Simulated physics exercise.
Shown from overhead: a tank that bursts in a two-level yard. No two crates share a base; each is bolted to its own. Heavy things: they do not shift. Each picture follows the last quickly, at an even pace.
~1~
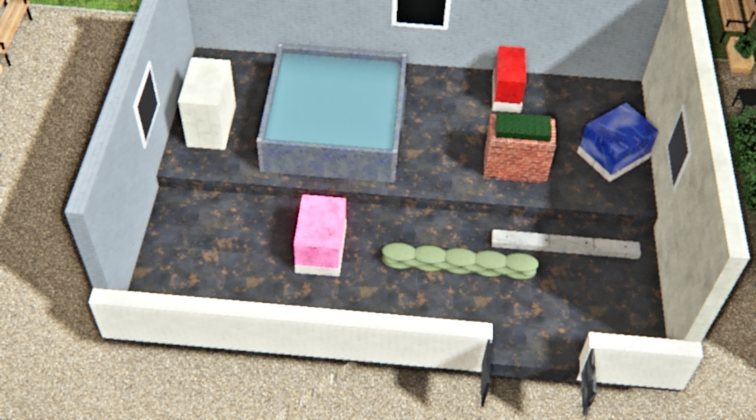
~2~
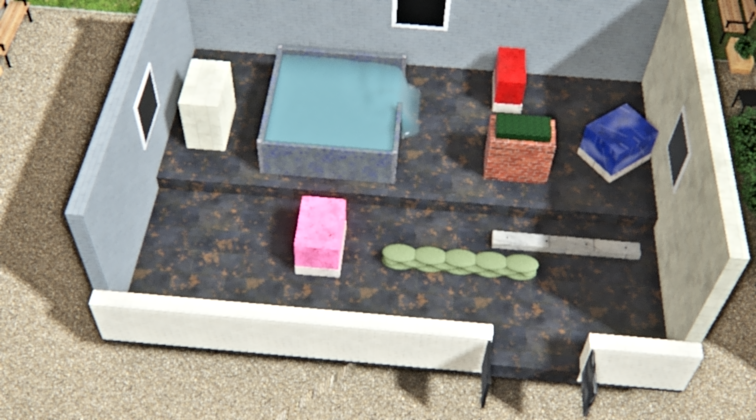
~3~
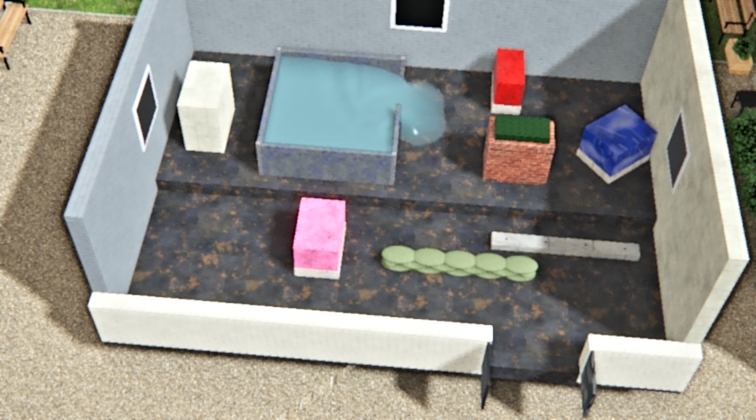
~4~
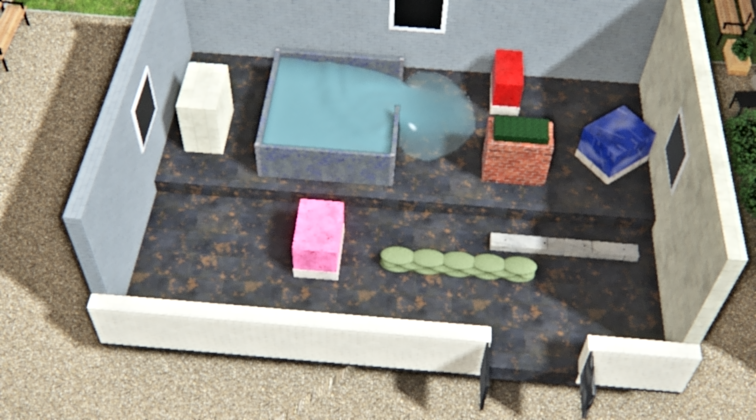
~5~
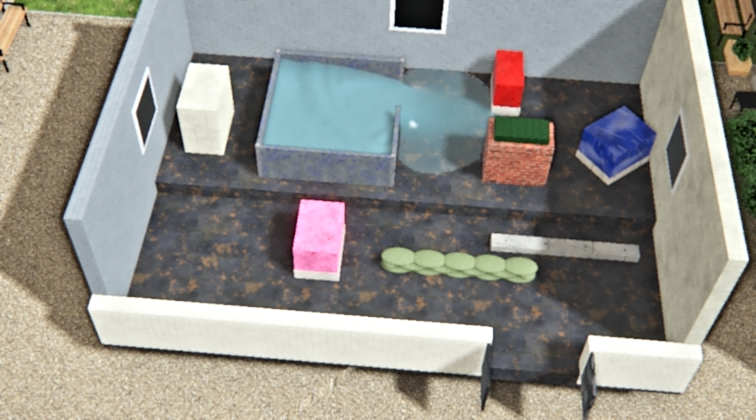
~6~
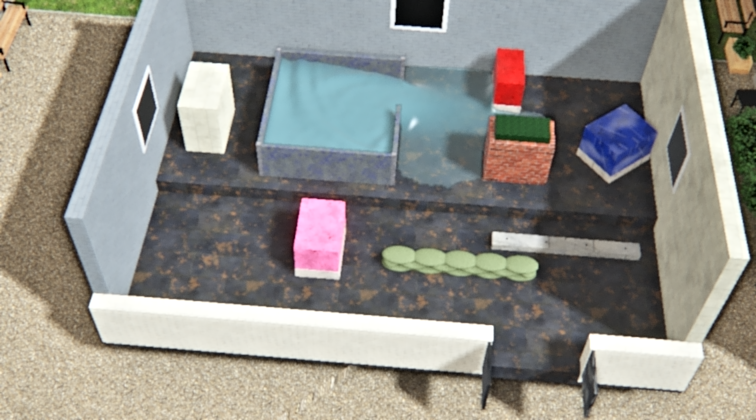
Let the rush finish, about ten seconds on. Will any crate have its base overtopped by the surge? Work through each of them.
At the end, the red crate is not missed by the water this time. The pink crate is missed by the water this time. The blue crate is not missed by the water this time.
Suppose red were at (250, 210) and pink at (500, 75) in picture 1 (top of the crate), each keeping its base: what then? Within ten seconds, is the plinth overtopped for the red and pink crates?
Result: Red one avoids the flood; pink one is overtopped.
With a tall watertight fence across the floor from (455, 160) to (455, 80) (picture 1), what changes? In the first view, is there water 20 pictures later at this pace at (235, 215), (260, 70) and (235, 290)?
One by one: Spared, soaked, spared.
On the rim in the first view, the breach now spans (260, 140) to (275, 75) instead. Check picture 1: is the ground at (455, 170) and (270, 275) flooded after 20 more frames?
Going in the order you asked, the first is never reached and the second is drenched.
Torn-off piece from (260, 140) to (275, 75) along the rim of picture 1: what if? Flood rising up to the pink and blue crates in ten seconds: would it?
First, the pink is not reached; second, the blue is not reached.
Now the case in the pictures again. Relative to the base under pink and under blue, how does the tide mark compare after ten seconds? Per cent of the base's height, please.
I'd put it at some 70 % for one and some 190 % for the other, in that order.
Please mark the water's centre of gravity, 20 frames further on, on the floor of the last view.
Near (435, 126).
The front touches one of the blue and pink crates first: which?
First to get wet: The blue-painted one.
A moment on, water covers 15 % of the floor; the red crate water round its plinth, the pink crate not reached, the blue crate water round its plinth.
Next, water covers 30 % of the floor; the red crate water round its plinth, the pink crate not reached, the blue crate water round its plinth.
Then, water covers 40 % of the floor; the red crate water round its plinth, the pink crate water round its plinth, the blue crate water round its plinth.
Later, water covers 60 % of the floor; the red crate water round its plinth, the pink crate water round its plinth, the blue crate water round its plinth.
In the end, water covers 90 % of the floor; the red crate was topped, the pink crate stayed above the water, the blue crate was topped.
